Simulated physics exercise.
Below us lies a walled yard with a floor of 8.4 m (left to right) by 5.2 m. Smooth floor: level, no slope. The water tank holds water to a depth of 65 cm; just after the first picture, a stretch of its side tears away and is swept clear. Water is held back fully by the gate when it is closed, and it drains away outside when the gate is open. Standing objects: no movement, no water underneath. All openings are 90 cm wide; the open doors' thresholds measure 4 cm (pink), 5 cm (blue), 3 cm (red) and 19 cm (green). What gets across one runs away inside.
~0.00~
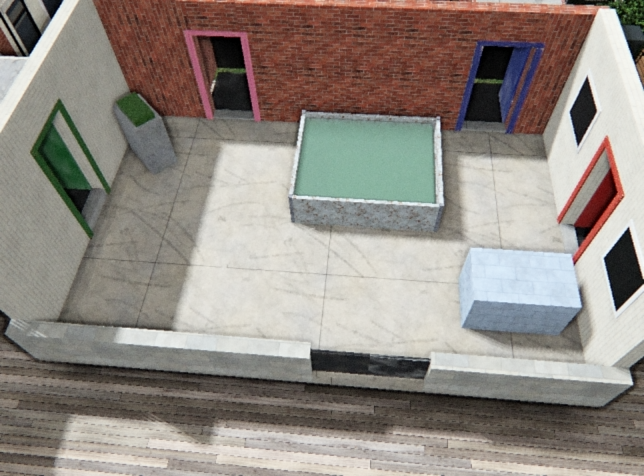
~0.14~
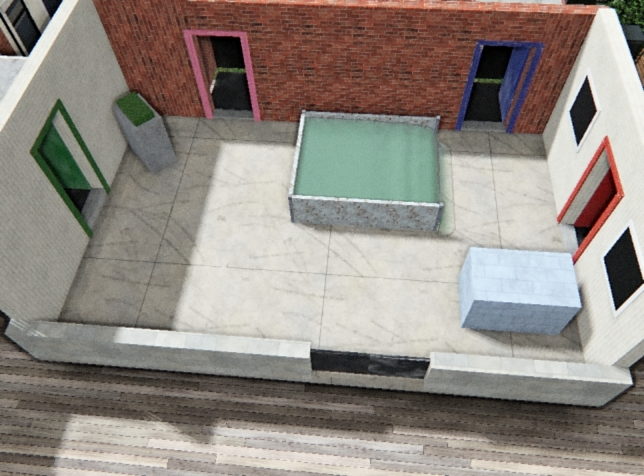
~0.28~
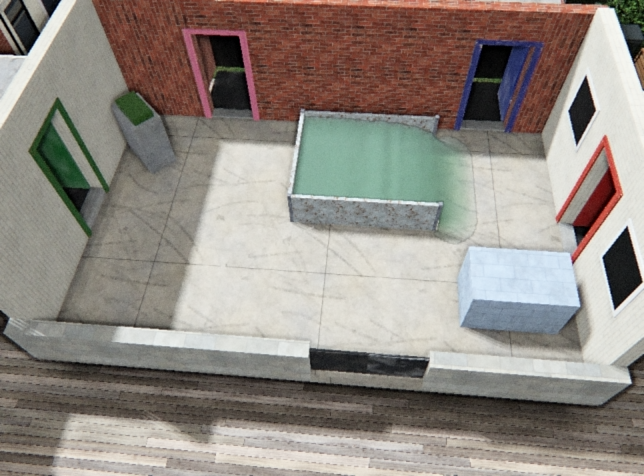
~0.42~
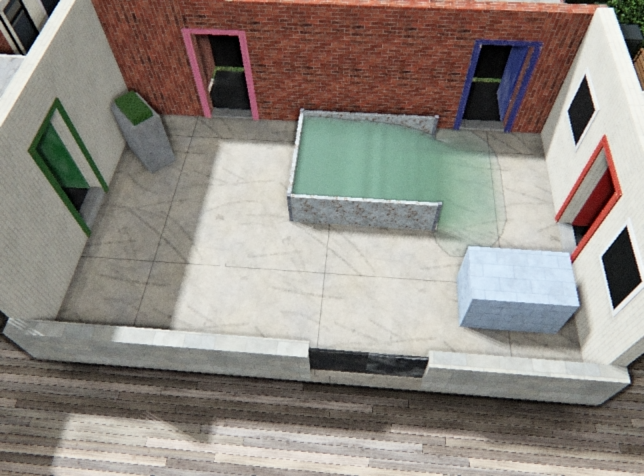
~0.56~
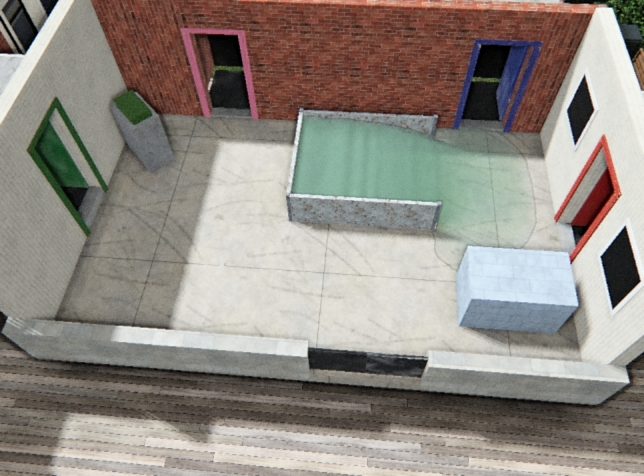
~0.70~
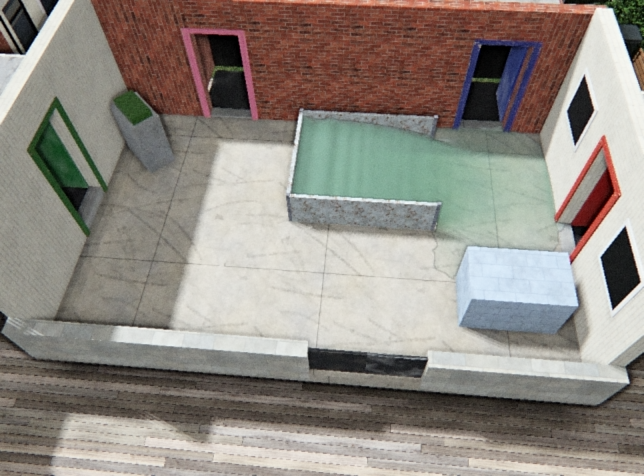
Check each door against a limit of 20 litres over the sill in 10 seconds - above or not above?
At the end, pink door: Limit unbroken. Blue door: Limit broken. Red door: Limit broken. Green door: Limit unbroken.
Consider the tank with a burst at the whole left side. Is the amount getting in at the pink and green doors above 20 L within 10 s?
Pink: Exceeding the limit; green: Exceeding the limit.
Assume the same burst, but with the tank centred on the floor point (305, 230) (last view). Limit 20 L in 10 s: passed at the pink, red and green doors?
With respect to that limit, pink ends up inside it, red ends up outside it, green ends up inside it.
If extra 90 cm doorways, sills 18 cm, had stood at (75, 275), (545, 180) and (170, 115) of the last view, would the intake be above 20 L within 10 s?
In sequence the answers are less than that, more than that and less than that.
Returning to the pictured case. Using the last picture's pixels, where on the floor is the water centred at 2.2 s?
Pixel position near (445, 188).
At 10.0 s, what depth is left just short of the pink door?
The mean depth is around 1.5 cm.
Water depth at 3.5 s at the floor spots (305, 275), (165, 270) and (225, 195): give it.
Around 0 cm, 0 cm and 0 cm.
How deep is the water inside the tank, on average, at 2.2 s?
The mean depth is some 26 cm.
After 1.4 s water covers 20 % of the floor and is deepest (46 cm) near (535, 137); pink door not reached, blue door 13 cm at the sill, 12 L in, red door 19 cm at the sill, 56 L in, green door not reached.
After 2.2 s water covers 20 % of the floor and is deepest (45 cm) near (534, 185); pink door not reached, blue door 25 cm at the sill, 79 L in, red door 27 cm at the sill, 190 L in, green door not reached.
After 3.5 s water covers 30 % of the floor and is deepest (36 cm) near (579, 381); pink door not reached, blue door 24 cm at the sill, 275 L in, red door 21 cm at the sill, 388 L in, green door not reached.
After 6.0 s water covers 70 % of the floor and is deepest (16 cm) near (579, 381); pink door 3 cm at the sill, 0 L in, blue door 12 cm at the sill, 440 L in, red door 14 cm at the sill, 604 L in, green door not reached.
After 10.0 s water covers 90 % of the floor and is deepest (10 cm) near (102, 342); pink door 1 cm at the sill, 0 L in, blue door 8 cm at the sill, 490 L in, red door 7 cm at the sill, 710 L in, green door 8 cm at the sill, 0 L in.
